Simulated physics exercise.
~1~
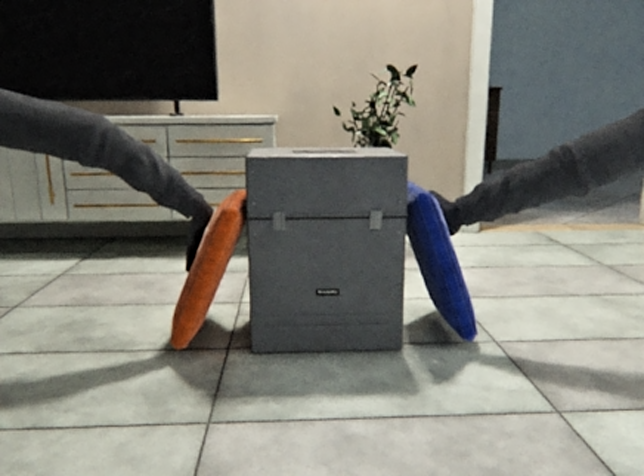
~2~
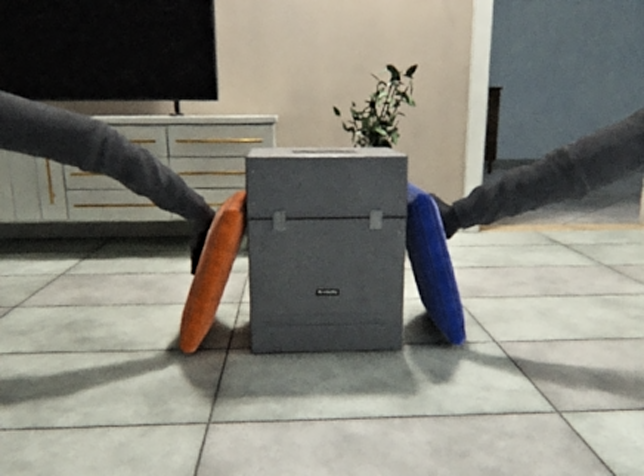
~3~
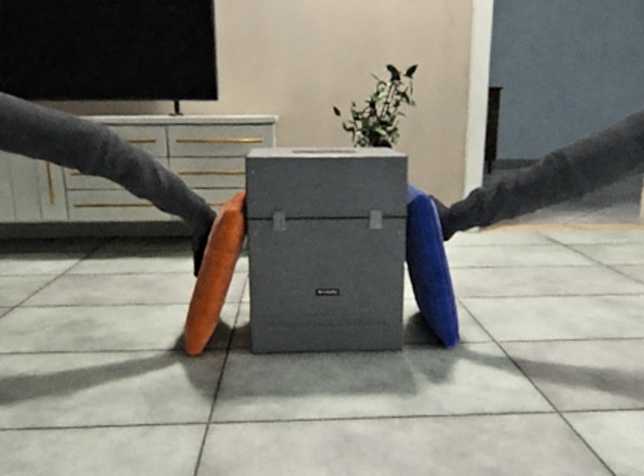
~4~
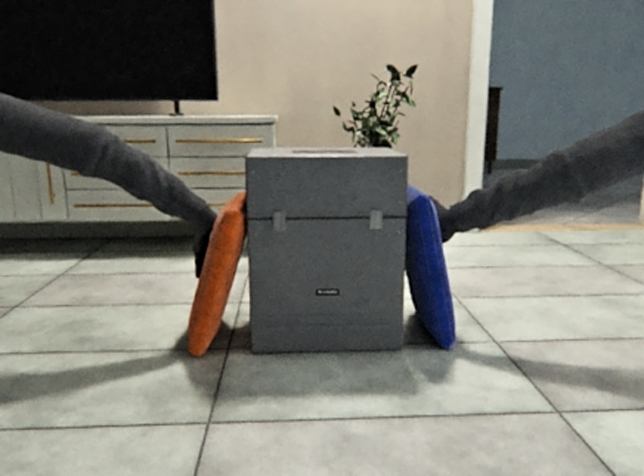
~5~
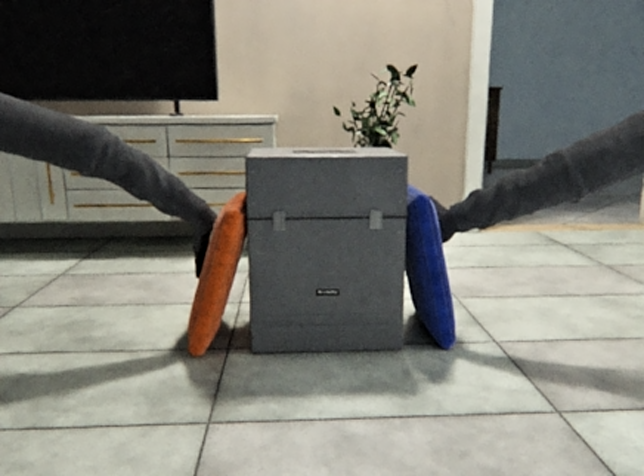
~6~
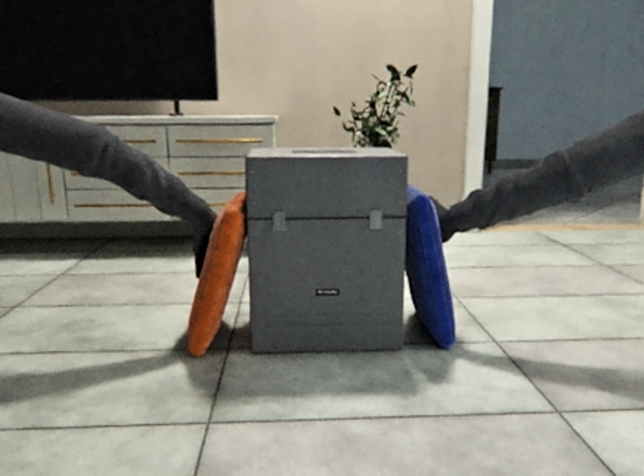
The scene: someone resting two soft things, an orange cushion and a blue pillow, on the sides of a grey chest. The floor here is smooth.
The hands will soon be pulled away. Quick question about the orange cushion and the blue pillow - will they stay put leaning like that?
Short answer: The orange cushion stays put; the blue pillow stays put.
Then, 0.26 s past the final frame, cushion still up near (222, 269); pillow still up near (422, 260).
When it is over, cushion still up near (222, 268); pillow still up near (421, 260). The orange cushion keeps leaning and the blue pillow holds its lean.
